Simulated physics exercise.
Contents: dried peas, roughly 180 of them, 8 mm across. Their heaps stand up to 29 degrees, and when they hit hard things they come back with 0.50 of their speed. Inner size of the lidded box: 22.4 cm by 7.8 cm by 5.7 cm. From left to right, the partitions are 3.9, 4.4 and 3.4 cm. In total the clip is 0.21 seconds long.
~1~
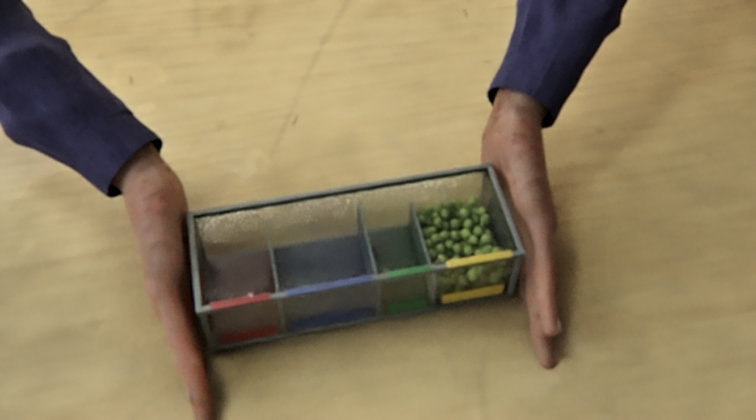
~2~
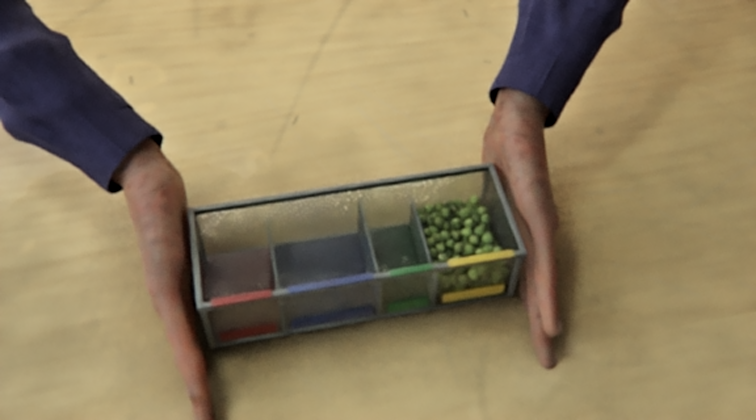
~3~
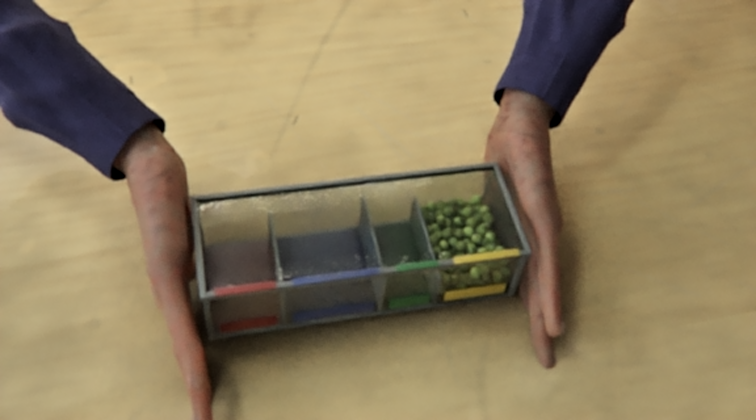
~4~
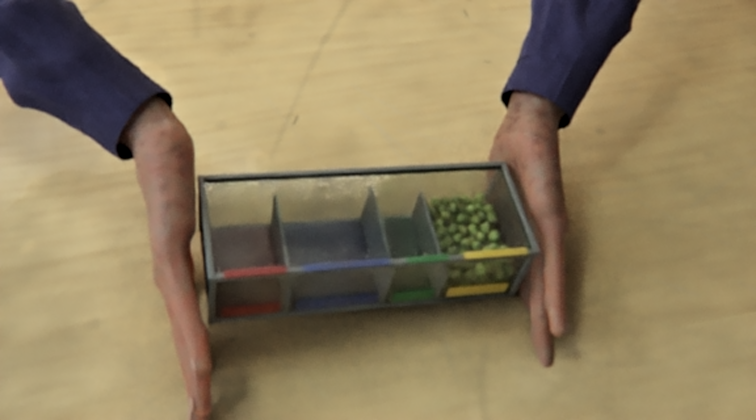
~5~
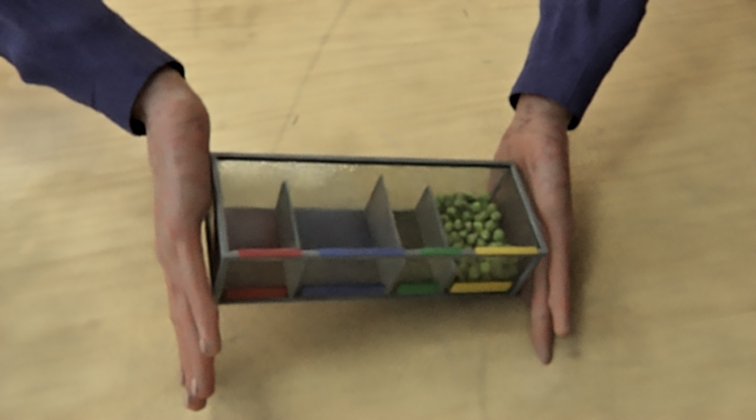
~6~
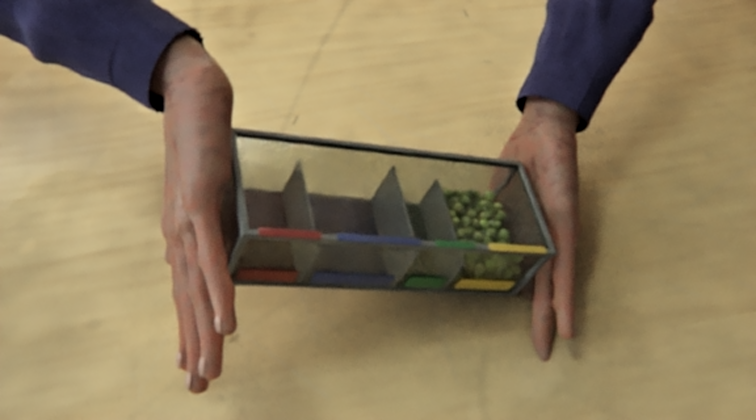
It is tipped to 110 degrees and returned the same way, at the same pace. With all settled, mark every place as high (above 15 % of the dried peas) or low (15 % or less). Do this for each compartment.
Red compartment: Low; blue compartment: Low; green compartment: Low; yellow compartment: High.
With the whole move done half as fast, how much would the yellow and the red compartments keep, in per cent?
In per cent, yellow gets 100 and red gets 0.
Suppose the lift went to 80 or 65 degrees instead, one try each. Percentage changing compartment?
Some 0 and some 0 per cent, respectively.
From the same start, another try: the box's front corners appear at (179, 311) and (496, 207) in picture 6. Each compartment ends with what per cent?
In the end red holds 50 %, blue holds 10 %, green holds 40 % and yellow holds 0 %.
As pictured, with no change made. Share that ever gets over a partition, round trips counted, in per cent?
Estimate: Near 0 %.
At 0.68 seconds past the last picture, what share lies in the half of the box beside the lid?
I'd put it at some 50 percent.
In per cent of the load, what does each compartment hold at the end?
Red: 0 %, blue: 0 %, green: 0 %, yellow: 100 %.
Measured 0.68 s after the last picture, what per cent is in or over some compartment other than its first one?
Roughly 0 per cent.
Then, 0.68 s after the last picture, tilt 110 degrees; yellow 100 %.
Then, 1.14 s after the last picture, tilt 47 degrees; yellow 100 %.
Then, 1.67 s after the last picture, tilt 0 degrees; yellow 100 %.
In the end, red 0 %, blue 0 %, green 0 %, yellow 100 %.
